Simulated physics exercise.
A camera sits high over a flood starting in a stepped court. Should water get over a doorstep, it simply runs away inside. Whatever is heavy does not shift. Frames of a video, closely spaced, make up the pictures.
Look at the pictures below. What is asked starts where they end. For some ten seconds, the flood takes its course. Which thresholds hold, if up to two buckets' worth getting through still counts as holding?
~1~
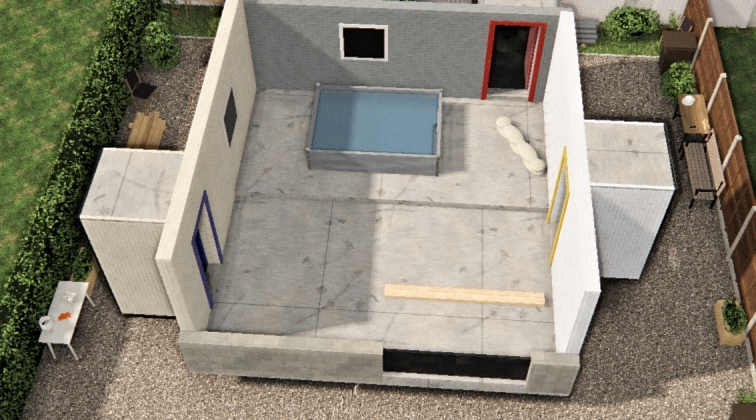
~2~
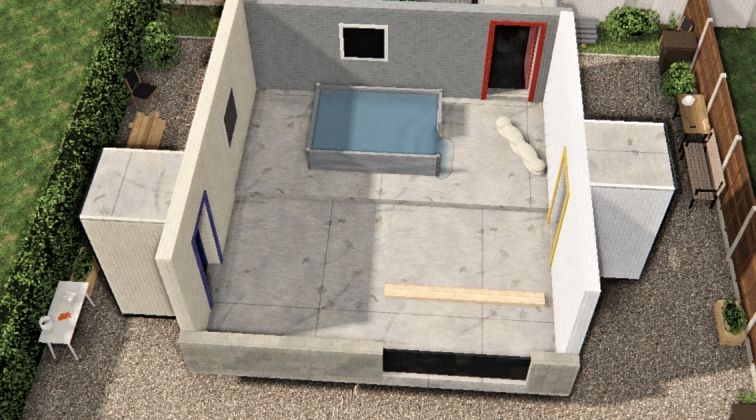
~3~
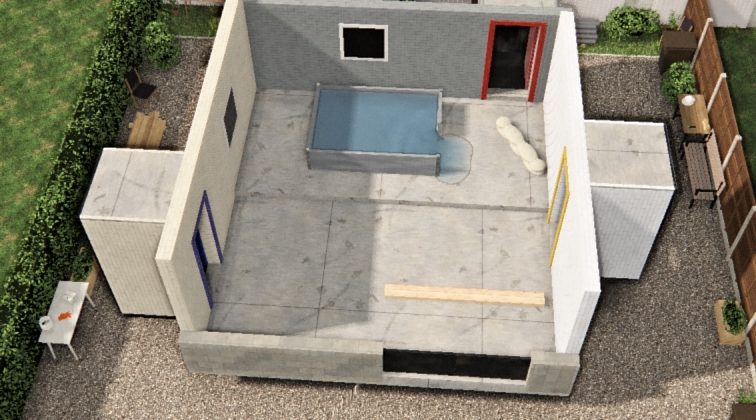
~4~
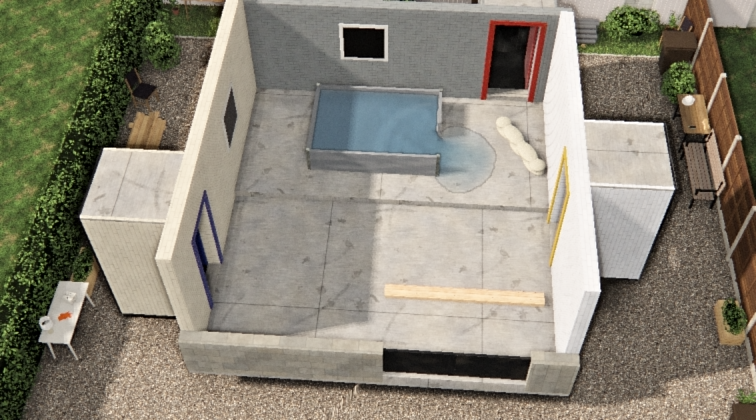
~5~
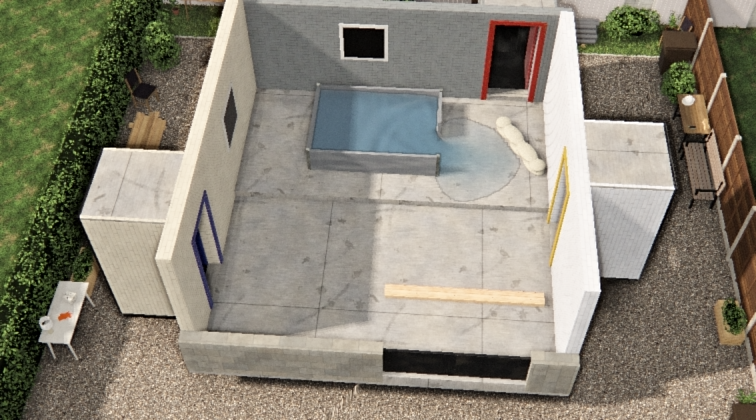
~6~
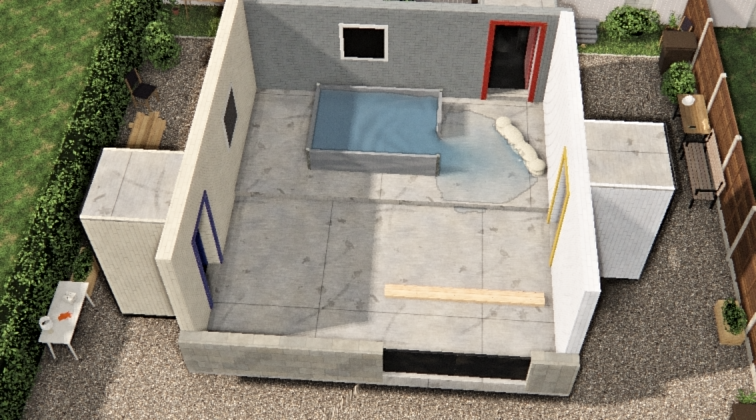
The yellow door does not hold; the blue door does not hold; the red door holds.
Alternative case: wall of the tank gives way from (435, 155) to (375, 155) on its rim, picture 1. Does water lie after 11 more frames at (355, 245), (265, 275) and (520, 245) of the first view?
Point one reached; point two not reached; point three reached.
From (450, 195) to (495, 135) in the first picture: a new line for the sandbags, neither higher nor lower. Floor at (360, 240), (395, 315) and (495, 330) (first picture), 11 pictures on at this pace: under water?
Readings in sequence: Wet through / unflooded / unflooded.
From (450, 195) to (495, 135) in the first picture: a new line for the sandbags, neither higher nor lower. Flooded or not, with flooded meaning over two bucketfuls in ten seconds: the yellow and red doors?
Looks like yellow door stays short of it and red door crosses it.
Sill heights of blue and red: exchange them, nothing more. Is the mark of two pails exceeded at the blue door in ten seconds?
In short: The blue door keeps below it.
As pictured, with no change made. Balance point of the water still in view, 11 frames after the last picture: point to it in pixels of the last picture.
Near (418, 154).
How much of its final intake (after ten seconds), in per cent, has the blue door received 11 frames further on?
About 0 %.
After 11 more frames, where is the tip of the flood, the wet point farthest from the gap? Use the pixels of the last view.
Somewhere about (547, 346).
A moment on, water covers 15 % of the floor; the yellow door wet at the sill, nothing in, the blue door not reached, the red door wet at the sill, nothing in.
Next, water covers 20 % of the floor; the yellow door under two buckets in, the blue door not reached, the red door wet at the sill, nothing in.
Then, water covers 35 % of the floor; the yellow door over two buckets in, the blue door not reached, the red door wet at the sill, nothing in.
Later, water covers 65 % of the floor; the yellow door over two buckets in, the blue door not reached, the red door wet at the sill, nothing in.
In the end, water covers 85 % of the floor; the yellow door over two buckets in, the blue door over two buckets in, the red door wet at the sill, nothing in.
